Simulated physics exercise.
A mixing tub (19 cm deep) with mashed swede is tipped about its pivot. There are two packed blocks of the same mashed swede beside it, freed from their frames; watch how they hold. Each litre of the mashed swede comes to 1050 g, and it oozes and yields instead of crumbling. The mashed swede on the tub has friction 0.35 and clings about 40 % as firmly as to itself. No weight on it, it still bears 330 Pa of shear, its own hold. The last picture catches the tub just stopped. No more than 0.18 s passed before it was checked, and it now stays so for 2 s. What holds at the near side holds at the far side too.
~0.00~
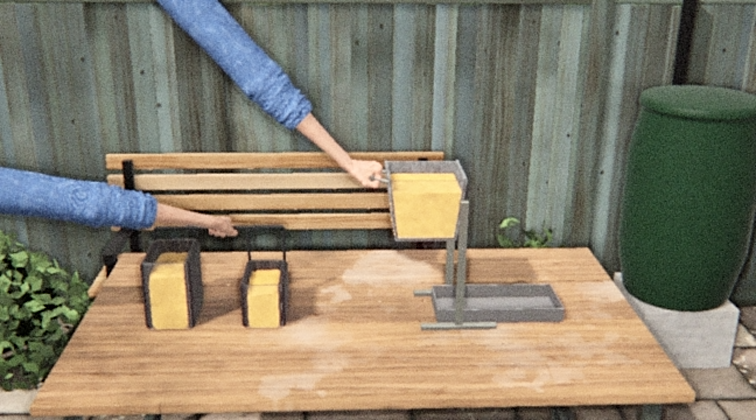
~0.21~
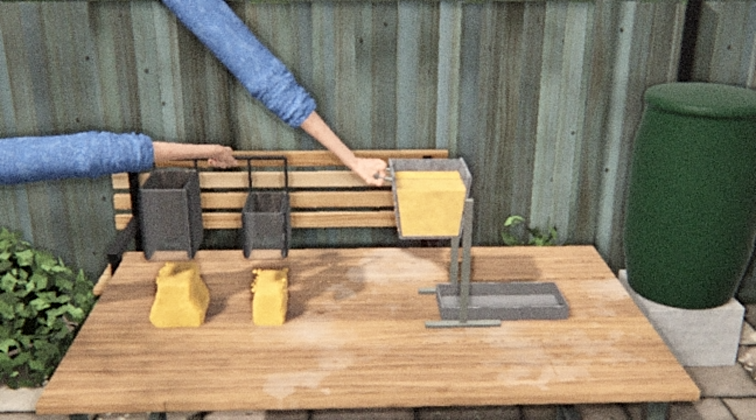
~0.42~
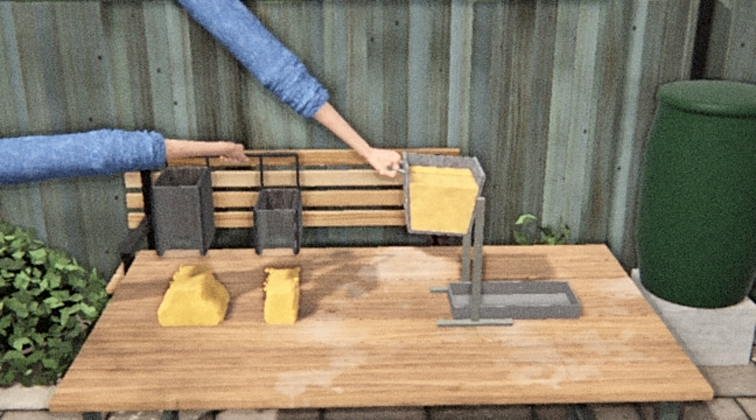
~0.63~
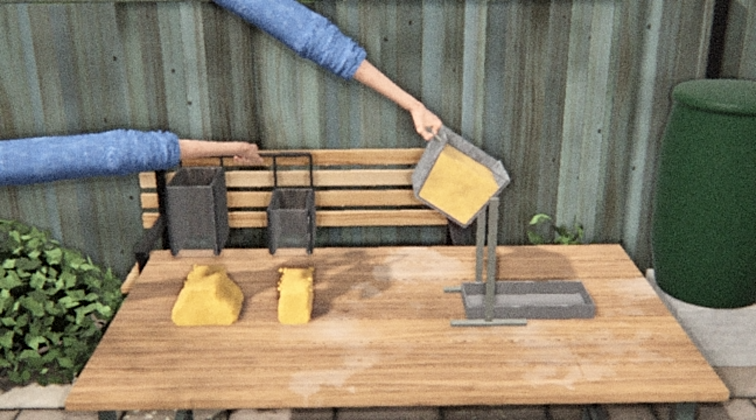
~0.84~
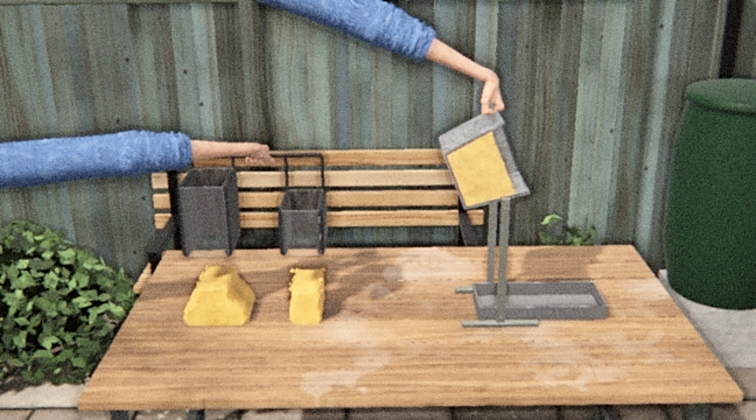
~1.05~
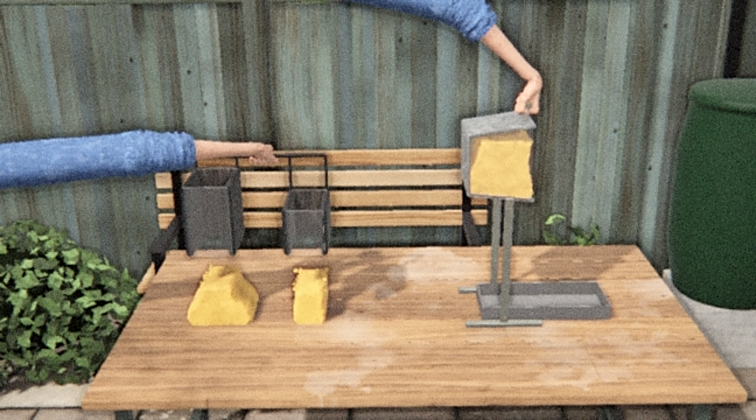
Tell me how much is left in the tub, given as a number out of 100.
It should be close to 42 out of 100.
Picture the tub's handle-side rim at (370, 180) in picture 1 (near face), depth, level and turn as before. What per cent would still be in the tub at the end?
Then near 30 % stays in the tub.
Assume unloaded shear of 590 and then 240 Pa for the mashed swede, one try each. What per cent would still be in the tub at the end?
It'd be some 100 percent the first time and some 35 percent the second.
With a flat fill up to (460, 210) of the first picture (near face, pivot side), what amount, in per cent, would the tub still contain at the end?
That gives some 80 %.
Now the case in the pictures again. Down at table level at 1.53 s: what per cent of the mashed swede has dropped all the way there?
I reckon around 30 % of it.
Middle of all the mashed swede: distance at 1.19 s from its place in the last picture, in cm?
Close to 5 centimetres.
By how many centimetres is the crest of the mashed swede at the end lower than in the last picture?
9 cm.
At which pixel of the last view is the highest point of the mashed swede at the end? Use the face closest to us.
The highest point sits at around (496, 172).
By 1.19 s, the tub is at 88 degrees and holds 80 %.
By 1.36 s, the tub is at 88 degrees and holds 54 %.
By 1.53 s, the tub is at 88 degrees and holds 44 %.
By 1.70 s, the tub is at 88 degrees and holds 42 %.
By 3.05 s, at the end, the tub is at 88 degrees and holds 42 %.
